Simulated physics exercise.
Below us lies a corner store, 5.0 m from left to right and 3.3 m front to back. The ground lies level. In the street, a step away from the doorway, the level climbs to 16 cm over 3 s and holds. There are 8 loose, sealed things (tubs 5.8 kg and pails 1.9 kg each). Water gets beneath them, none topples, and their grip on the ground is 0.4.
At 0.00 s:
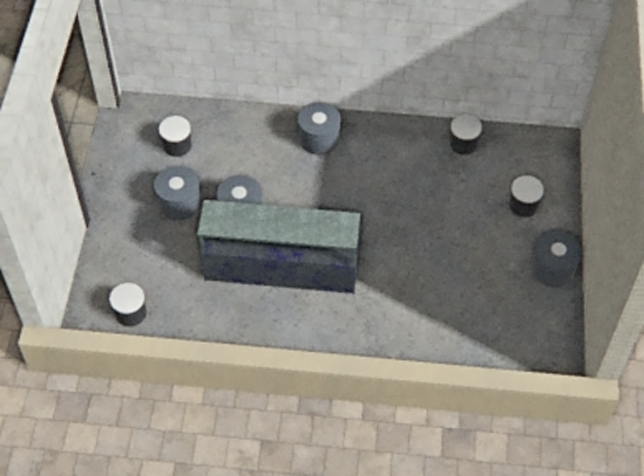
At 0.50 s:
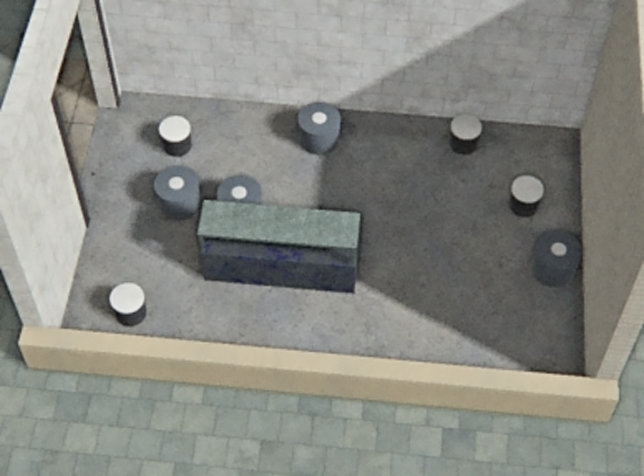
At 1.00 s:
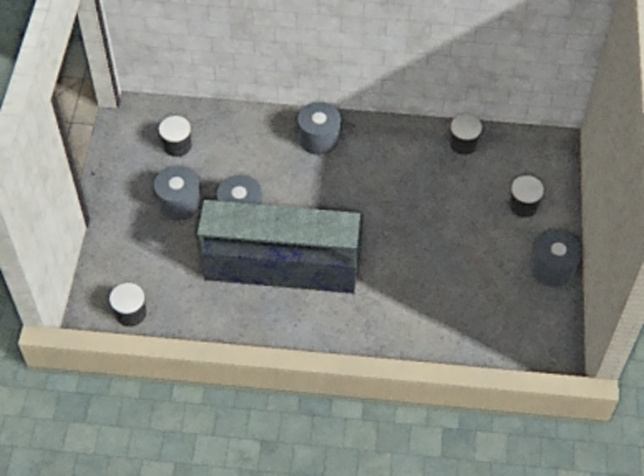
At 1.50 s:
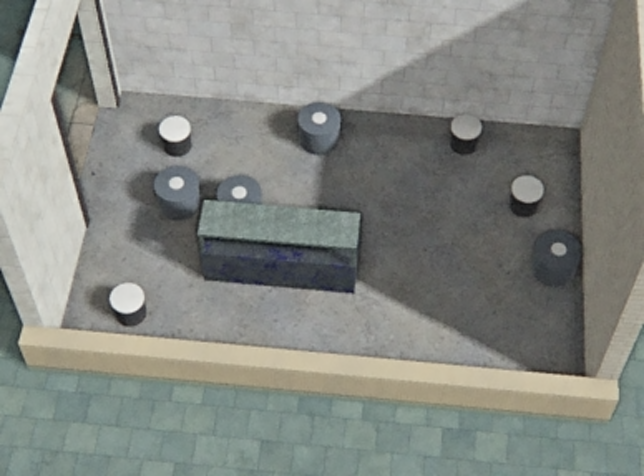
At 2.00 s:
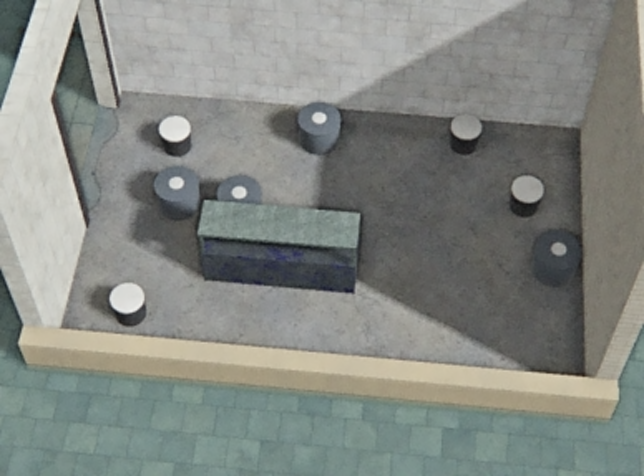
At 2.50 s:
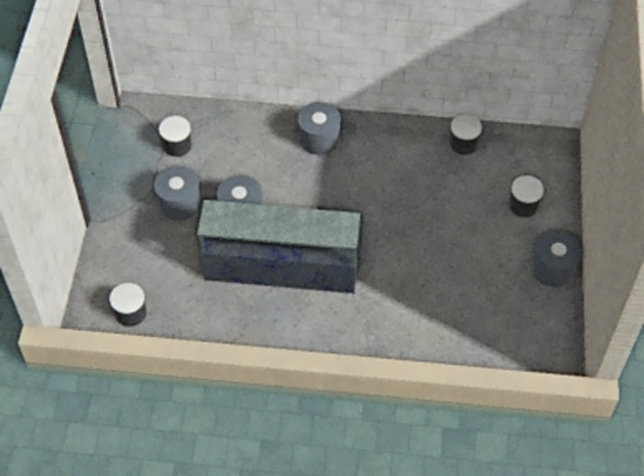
Shallow greenish water covering the paving around a walled room, then creeping through the left doorway toward motionless tubs and pails.
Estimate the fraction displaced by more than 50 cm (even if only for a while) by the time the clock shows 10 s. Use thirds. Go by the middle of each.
It is at least two thirds.
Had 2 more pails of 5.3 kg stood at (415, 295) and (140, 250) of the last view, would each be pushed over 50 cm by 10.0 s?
In that order: Under, less.
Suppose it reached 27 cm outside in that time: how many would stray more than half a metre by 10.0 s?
Then 8.
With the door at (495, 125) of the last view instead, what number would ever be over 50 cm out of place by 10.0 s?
Then 4.
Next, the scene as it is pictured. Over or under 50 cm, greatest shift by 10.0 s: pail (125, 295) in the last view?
Answer: Short of it.
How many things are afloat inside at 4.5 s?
I count 2.
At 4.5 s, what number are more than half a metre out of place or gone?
I count 1.
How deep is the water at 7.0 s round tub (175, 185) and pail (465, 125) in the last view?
Roughly 5 and 9 cm.
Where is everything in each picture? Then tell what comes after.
A tub at (239, 193) rests on the ground; a tub at (319, 118), on the bottom; 0.0 m2 under water; 0 of 8 have shifted, in the first frame.
A tub at (239, 193), on the bottom; a tub at (319, 118) rests on the ground; 0.0 m2 under water; 0 of 8 have shifted, in the second frame.
A tub at (239, 193), on the bottom; a tub at (319, 118) rests on the ground; water covers 0.0 m2; 0 of 8 have shifted, in the third frame.
A tub at (239, 193) rests on the ground; a tub at (319, 118), on the bottom; 0.0 m2 under water; 0 of 8 have shifted, in the fourth frame.
A tub at (239, 193), on the bottom; a tub at (319, 118), on the bottom; 0.0 m2 under water; 0 of 8 have shifted, in the fifth frame.
A tub at (239, 193), on the bottom; a tub at (319, 118), on the bottom; 0.7 m2 under water; 0 of 8 have shifted, in the sixth frame.
After 3.5 s 1 of 8 are over 50 cm from their spots; 0 afloat.
After 4.5 s 1 of 8 are over 50 cm from their spots; 2 afloat.
After 7.0 s 5 of 8 are over 50 cm from their spots; 5 afloat.
After 10.0 s 7 of 8 are over 50 cm from their spots, and 7 have been at some point; 8 afloat.
